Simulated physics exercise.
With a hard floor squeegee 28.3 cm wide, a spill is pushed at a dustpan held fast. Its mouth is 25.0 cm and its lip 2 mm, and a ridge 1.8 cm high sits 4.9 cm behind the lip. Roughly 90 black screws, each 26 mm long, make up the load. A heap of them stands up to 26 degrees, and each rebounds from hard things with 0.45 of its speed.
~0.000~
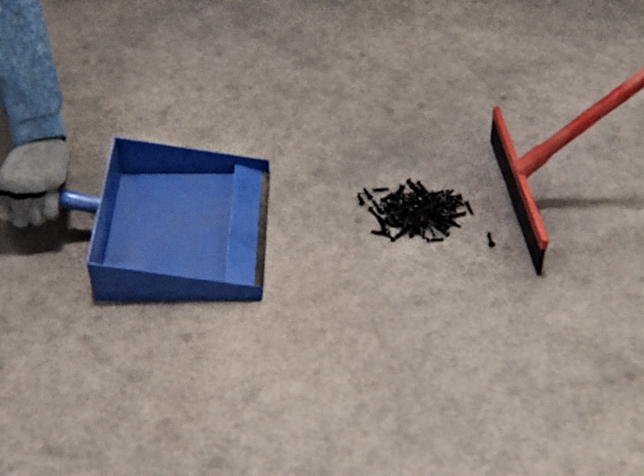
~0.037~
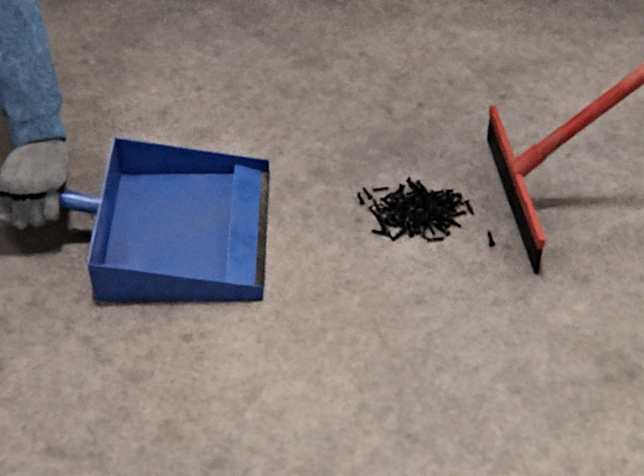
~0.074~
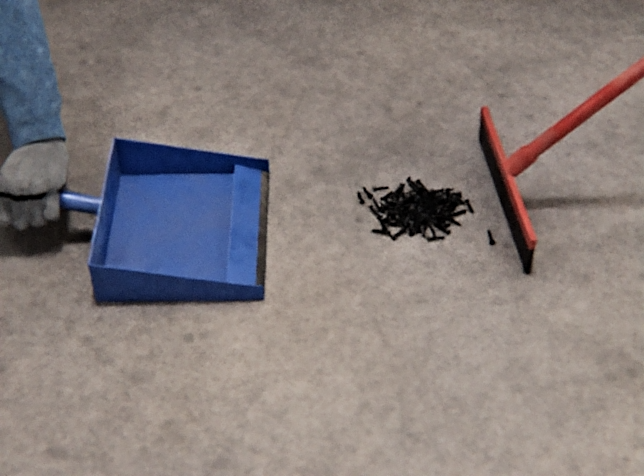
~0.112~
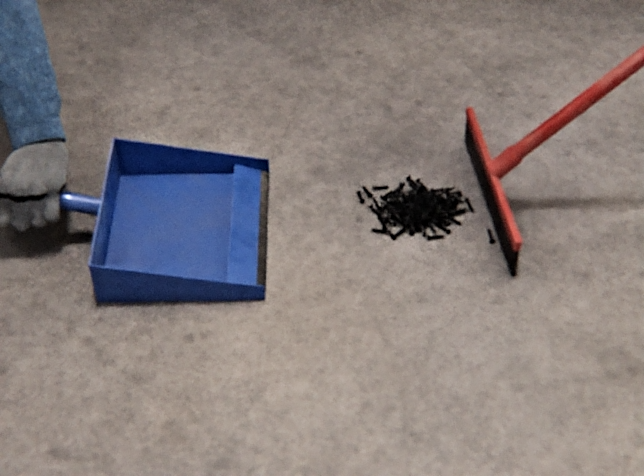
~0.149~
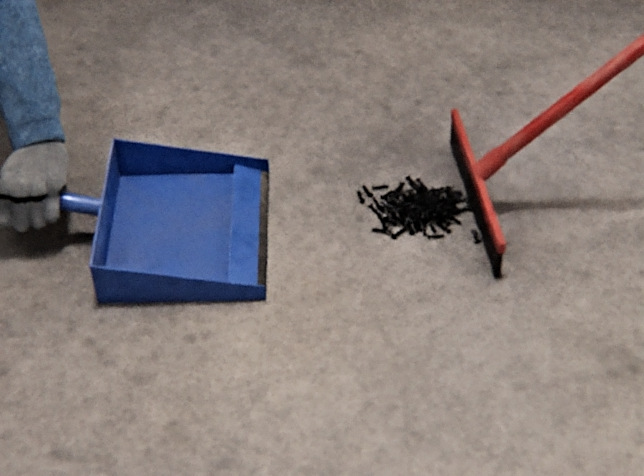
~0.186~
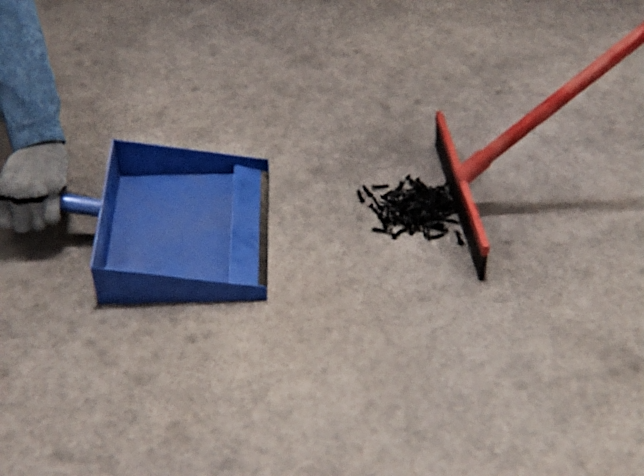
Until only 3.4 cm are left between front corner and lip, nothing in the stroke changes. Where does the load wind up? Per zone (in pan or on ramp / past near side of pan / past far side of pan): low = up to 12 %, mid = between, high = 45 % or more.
Pan - mid, near side - low, far side - low.
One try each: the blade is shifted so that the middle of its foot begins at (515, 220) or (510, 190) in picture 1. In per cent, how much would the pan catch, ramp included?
Estimates: 15 percent and 10 percent.
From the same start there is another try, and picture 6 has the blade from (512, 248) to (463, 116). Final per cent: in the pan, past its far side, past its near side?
Final per cent - pan 5, far 0, near 0.
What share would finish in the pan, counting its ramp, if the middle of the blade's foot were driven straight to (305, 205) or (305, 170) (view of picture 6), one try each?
Some 15 in a hundred and 5 in a hundred.
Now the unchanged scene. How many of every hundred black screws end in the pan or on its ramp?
About 15 per cent.
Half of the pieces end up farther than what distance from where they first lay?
That distance is around 20 cm.
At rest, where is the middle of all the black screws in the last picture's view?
My guess is close to (277, 232).
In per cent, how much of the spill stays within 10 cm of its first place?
About 0 percent.
Then, at 0.37 s, middle of the blade 16 cm from the lip; 0 % over the lip, far side 0 %, near side 0 %.
After 0.49 s, middle of the blade 9 cm from the lip; 0 % over the lip, far side 0 %, near side 0 %.
After 0.75 s, middle of the blade 5 cm from the lip; 15 % over the lip, far side 0 %, near side 0 %.
By 1.5 s all is still; pan 15 %, near side 0 %, far side 0 %, in front of the lip or behind the blade 85 %.
